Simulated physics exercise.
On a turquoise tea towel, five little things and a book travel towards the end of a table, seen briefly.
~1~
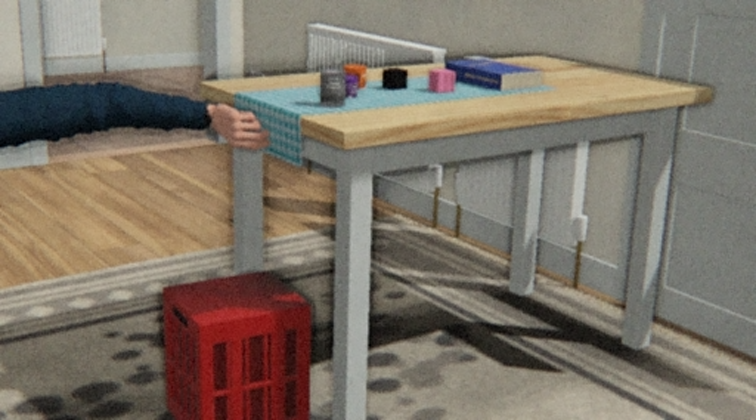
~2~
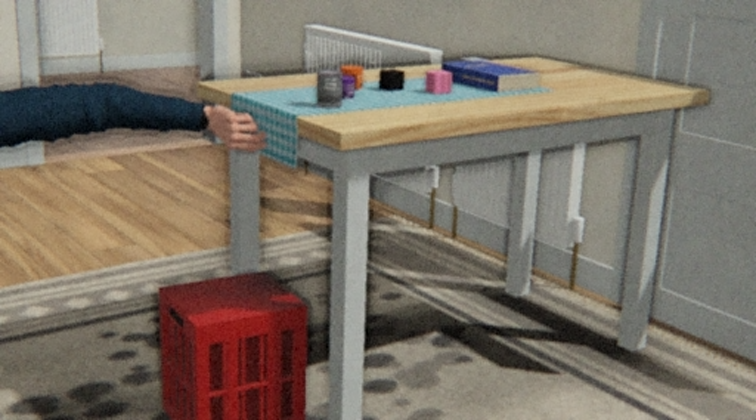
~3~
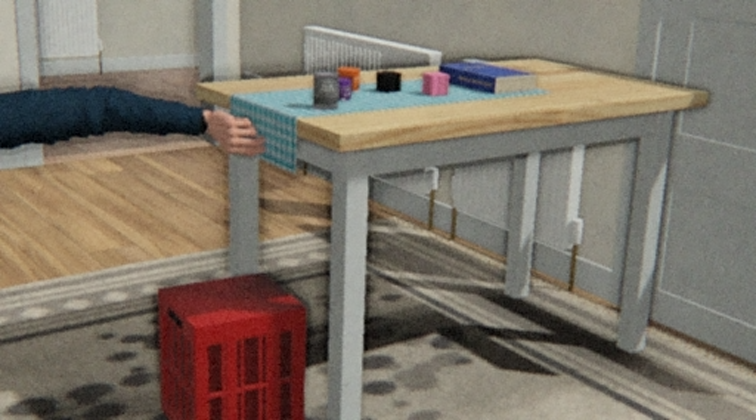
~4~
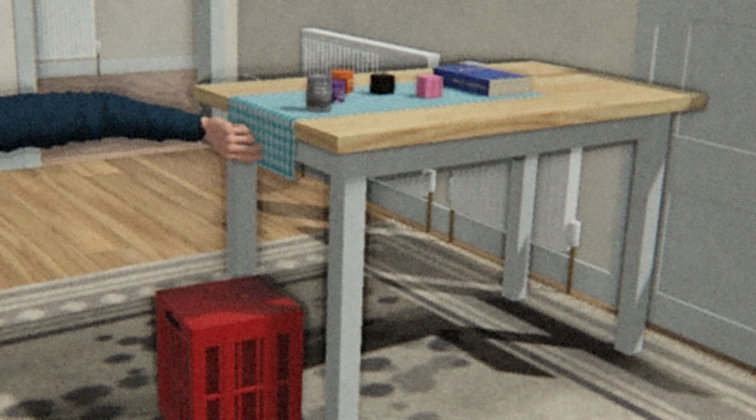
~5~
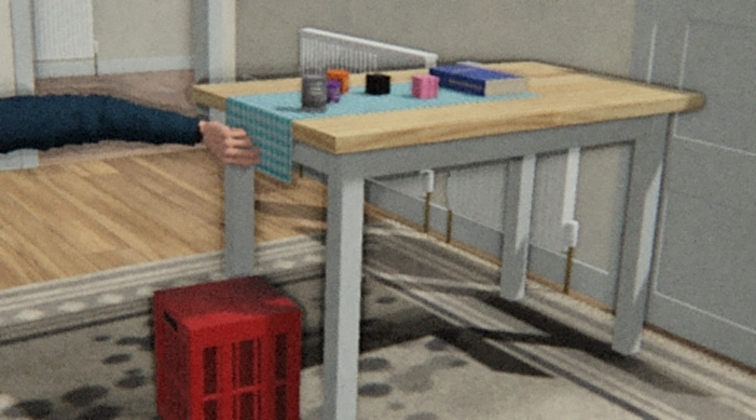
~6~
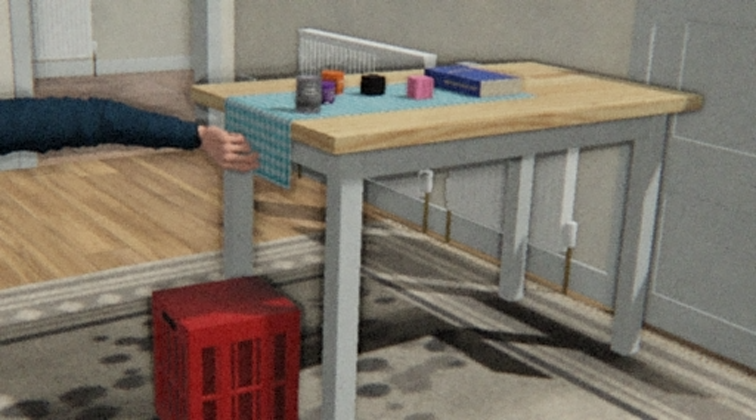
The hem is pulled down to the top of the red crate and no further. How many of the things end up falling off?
Three.
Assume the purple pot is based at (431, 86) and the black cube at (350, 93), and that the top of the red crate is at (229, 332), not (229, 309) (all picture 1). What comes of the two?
The purple pot stays put, the black cube is lost.
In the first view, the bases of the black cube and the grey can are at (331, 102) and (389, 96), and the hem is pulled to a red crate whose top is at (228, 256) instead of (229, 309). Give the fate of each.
Result: Black cube gone, grey can still there.
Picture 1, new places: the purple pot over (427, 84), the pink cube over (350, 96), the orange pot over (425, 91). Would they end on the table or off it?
In the end the purple pot is still on top, the pink cube is no longer on top, and the orange pot is still on top.
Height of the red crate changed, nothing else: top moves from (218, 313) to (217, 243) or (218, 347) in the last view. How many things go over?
In that event, 1 and 4.
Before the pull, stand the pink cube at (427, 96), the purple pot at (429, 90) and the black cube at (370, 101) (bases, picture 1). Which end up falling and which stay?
Outcome: Pink cube stays aboard, purple pot stays aboard, black cube falls away.
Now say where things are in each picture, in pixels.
Hem (301, 168); grey can (333, 71); purple pot (347, 77); orange pot (355, 66); black cube (395, 69); pink cube (442, 71); top of the crate (229, 309), in the first picture.
Hem (296, 169); grey can (330, 72), in the second picture.
Hem (297, 174); purple pot (340, 80), in the third picture.
Hem (294, 181); orange pot (343, 71); top of the crate (221, 313), in the fourth picture.
Hem (291, 185); black cube (378, 75), in the fifth picture.
Hem (290, 190); grey can (309, 77); purple pot (324, 83); orange pot (333, 72); black cube (373, 75); pink cube (421, 77), in the sixth picture.
Soon after, hem near (253, 237); grey can gone.
Then, hem on the crate; grey can, purple pot and orange pot gone.
At rest, hem on the crate; grey can, purple pot and orange pot gone. The table loses three.
